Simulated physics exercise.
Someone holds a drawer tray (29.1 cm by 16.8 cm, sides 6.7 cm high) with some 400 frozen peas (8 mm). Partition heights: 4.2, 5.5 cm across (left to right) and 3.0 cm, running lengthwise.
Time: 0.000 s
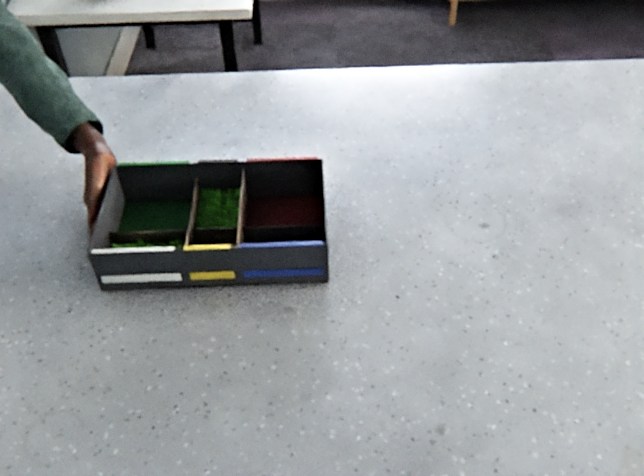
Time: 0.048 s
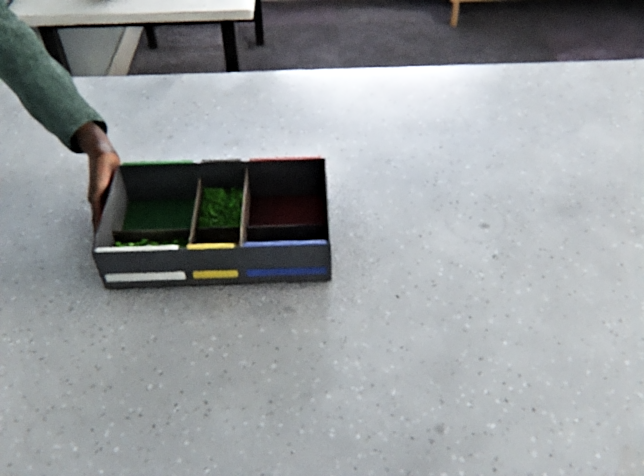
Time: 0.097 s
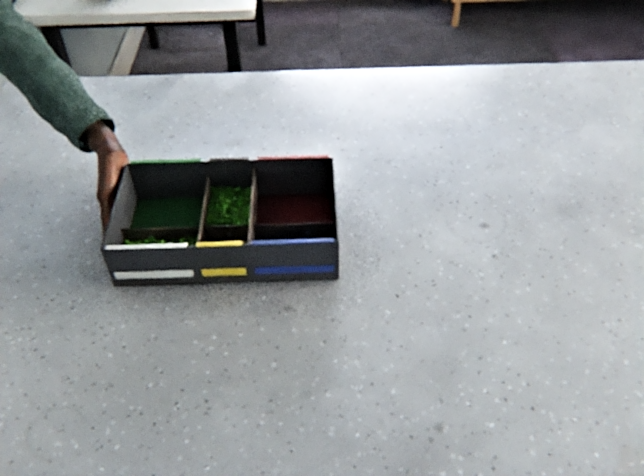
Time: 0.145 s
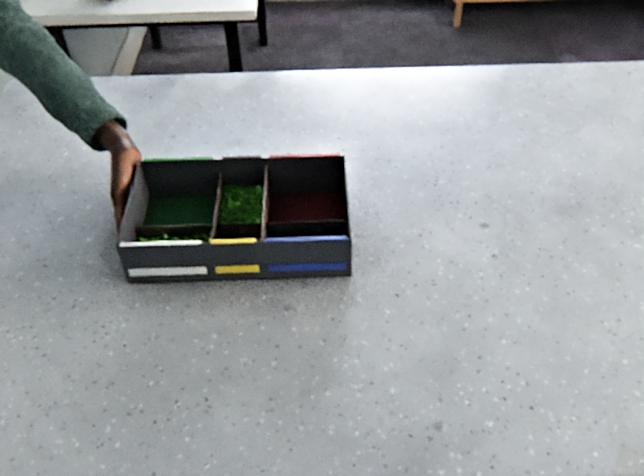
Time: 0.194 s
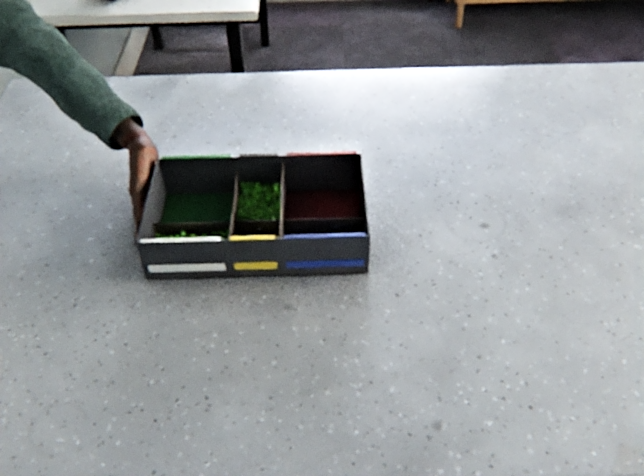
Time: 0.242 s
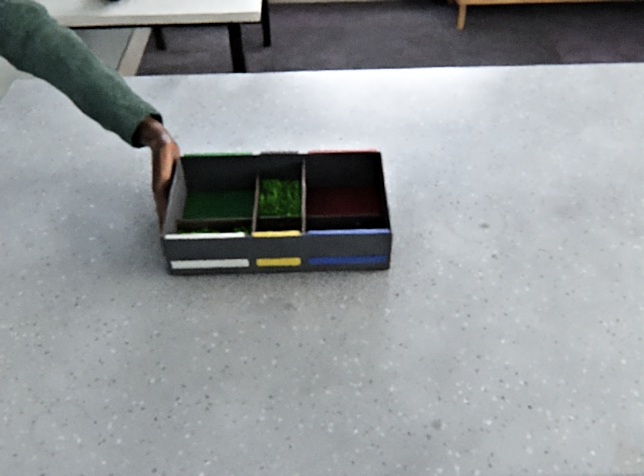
At first, a hand in a green sleeve holds the left end of a dark, divided tray with small green pieces inside, resting on a speckled grey surface. The hand slides the tray slowly to the right, then moves it faster, keeping it level and ending a modest distance from its starting place.
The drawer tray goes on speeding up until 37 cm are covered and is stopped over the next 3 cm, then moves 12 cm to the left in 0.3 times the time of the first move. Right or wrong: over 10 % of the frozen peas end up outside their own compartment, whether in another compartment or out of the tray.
Wrong.
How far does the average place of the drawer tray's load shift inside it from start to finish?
Net movement comes out near 1.5 cm.
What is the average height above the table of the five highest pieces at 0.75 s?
They're near 5 cm up.
After 0.44 s, tilt 0 degrees; black 55 %, white 45 %; 0 % away from where they began.
Then, at 0.60 s, tilt 0 degrees; black 55 %, white 45 %; 0 % away from where they began.
Then, at 0.75 s, tilt 0 degrees; black 55 %, white 45 %; 0 % away from where they began.
Then, at 0.90 s, tilt 0 degrees; black 50 %, white 45 %; 5 % away from where they began.
In the end, at 1.4 s, black 50 %, white 45 %; 5 % away from where they began.
